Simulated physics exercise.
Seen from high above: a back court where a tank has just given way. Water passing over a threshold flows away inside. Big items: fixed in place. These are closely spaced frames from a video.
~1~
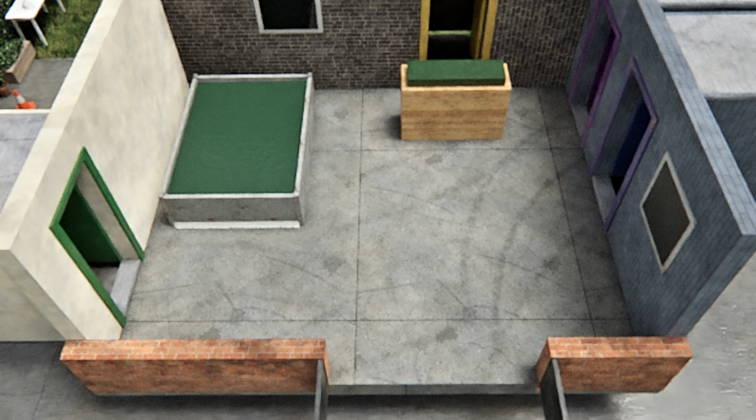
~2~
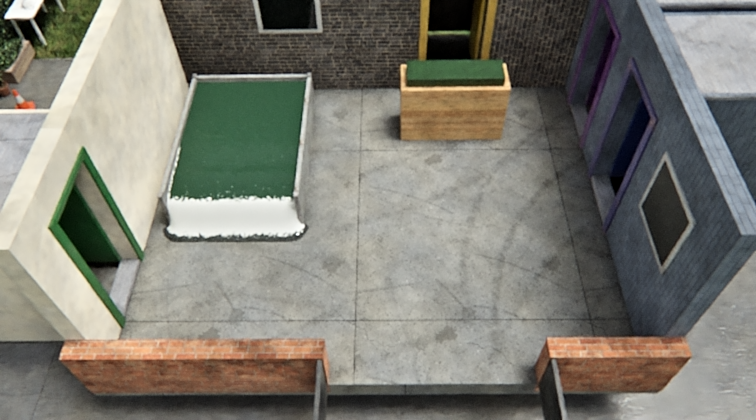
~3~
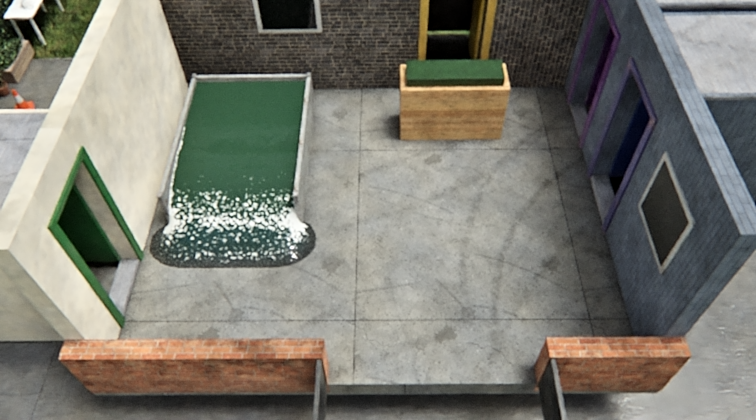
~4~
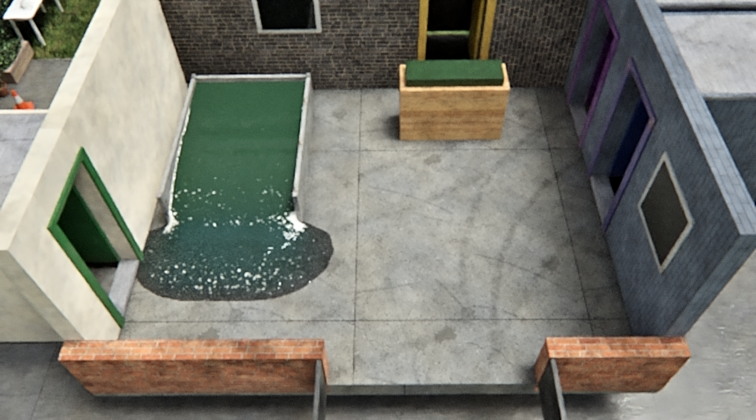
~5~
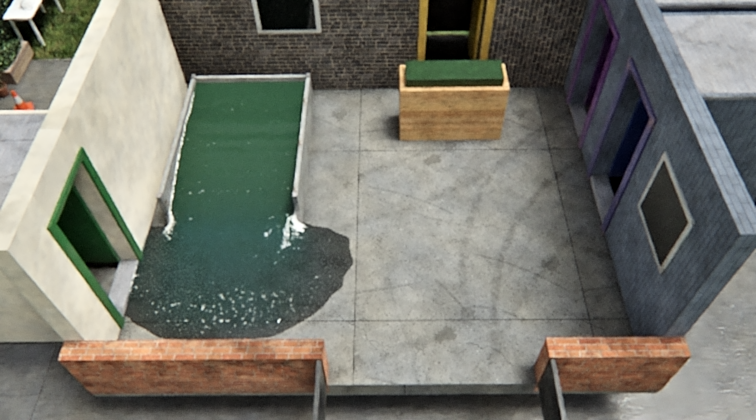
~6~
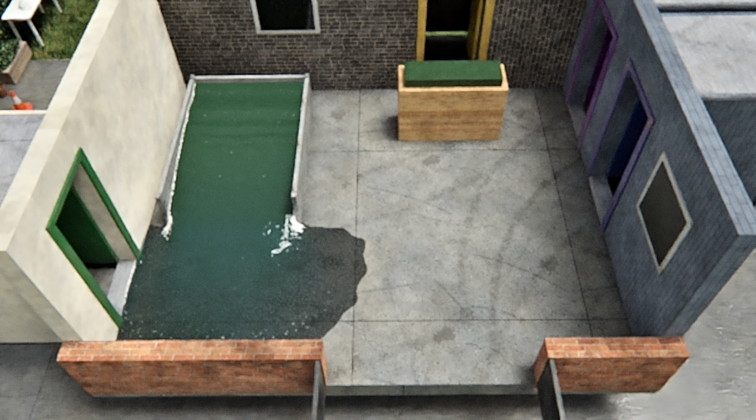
Green water pours from the open front of a tank and spreads across the grey courtyard.
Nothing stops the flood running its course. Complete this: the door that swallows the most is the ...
... Green door.
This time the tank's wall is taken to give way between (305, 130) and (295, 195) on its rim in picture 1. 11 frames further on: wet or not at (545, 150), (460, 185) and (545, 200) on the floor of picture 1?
In the order asked: Waterlogged, waterlogged, waterlogged.
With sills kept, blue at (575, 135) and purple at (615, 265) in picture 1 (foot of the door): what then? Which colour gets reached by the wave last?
The yellow-painted one, by my reckoning.
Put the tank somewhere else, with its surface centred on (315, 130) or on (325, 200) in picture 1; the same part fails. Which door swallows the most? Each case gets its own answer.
The green door; the door marked green.
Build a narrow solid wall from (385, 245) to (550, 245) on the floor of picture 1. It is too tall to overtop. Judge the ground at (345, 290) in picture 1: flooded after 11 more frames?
Answer: Swamped.
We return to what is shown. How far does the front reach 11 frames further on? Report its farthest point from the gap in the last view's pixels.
Front's tip: Near (476, 365).
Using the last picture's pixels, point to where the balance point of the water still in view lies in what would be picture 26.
Centre: Close to (264, 261).
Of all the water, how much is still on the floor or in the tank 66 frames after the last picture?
Roughly 68 per cent.
A moment on, water covers 25 % of the floor; blue door not reached, purple door not reached, yellow door not reached, green door a trickle in.
Next, water covers 30 % of the floor; blue door not reached, purple door not reached, yellow door not reached, green door some in.
Then, water covers 45 % of the floor; blue door not reached, purple door not reached, yellow door not reached, green door a lot in.
Later, water covers 80 % of the floor; blue door wet at the sill, nothing in, purple door wet at the sill, nothing in, yellow door not reached, green door a lot in.
In the end, water covers 95 % of the floor; blue door wet at the sill, nothing in, purple door some in, yellow door a trickle in, green door a lot in; the green door has let in the most.
